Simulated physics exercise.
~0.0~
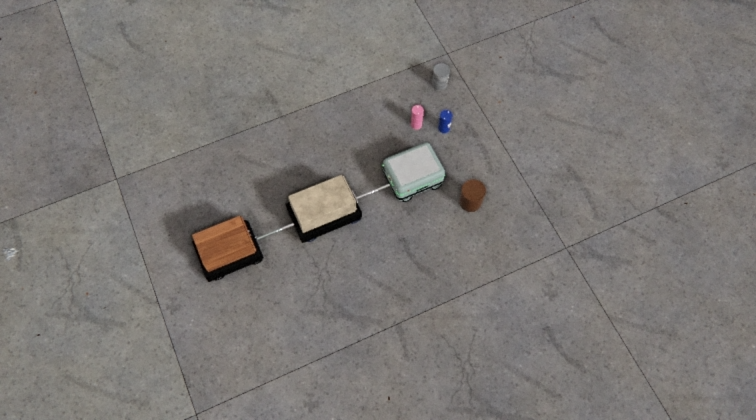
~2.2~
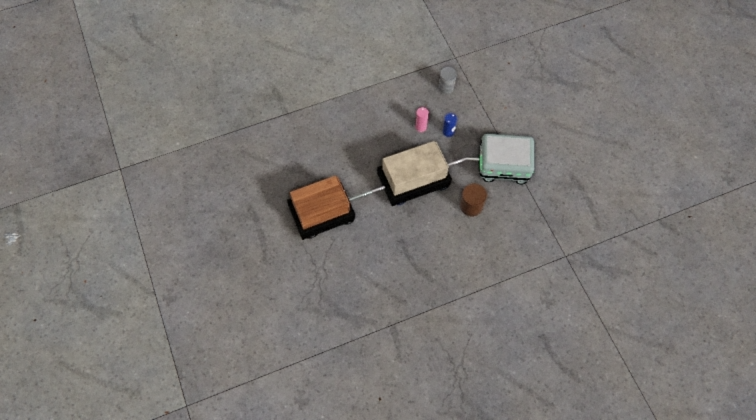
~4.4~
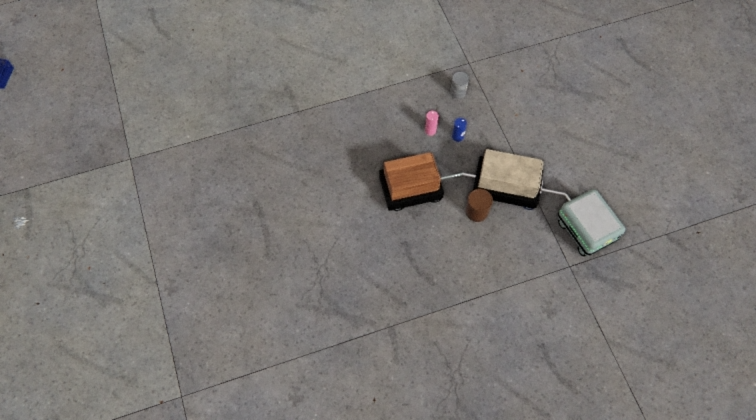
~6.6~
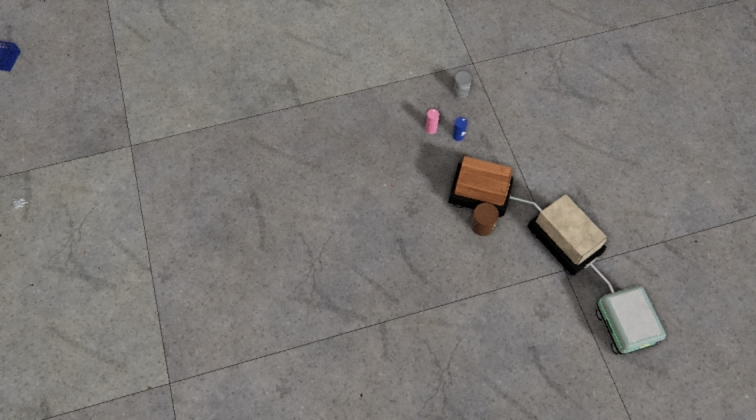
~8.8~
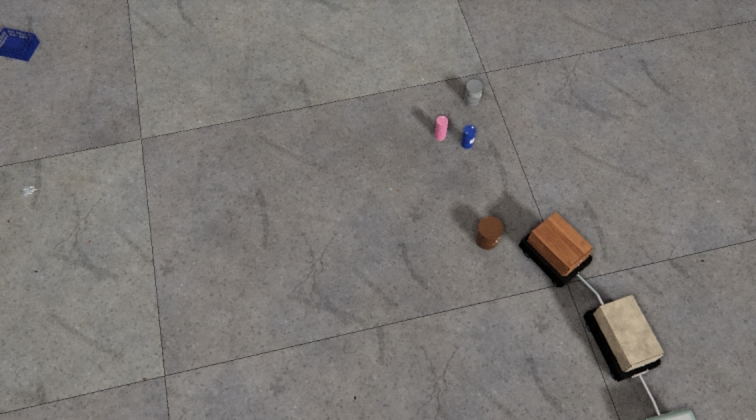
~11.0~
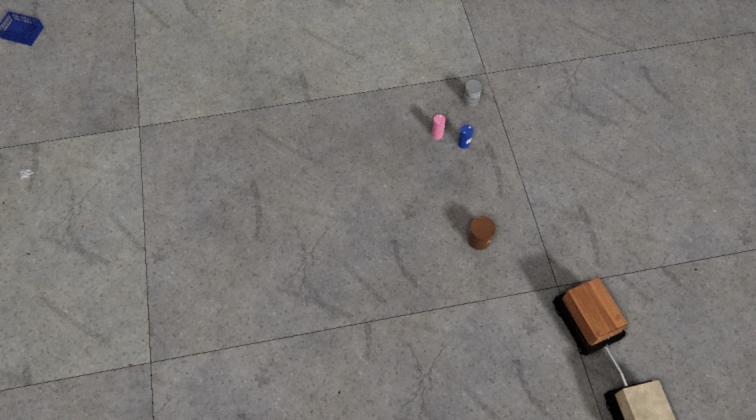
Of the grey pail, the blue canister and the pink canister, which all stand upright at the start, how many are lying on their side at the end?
None of them are lying on their side, as the grey pail, the blue canister and the pink canister all still stand upright at the end.
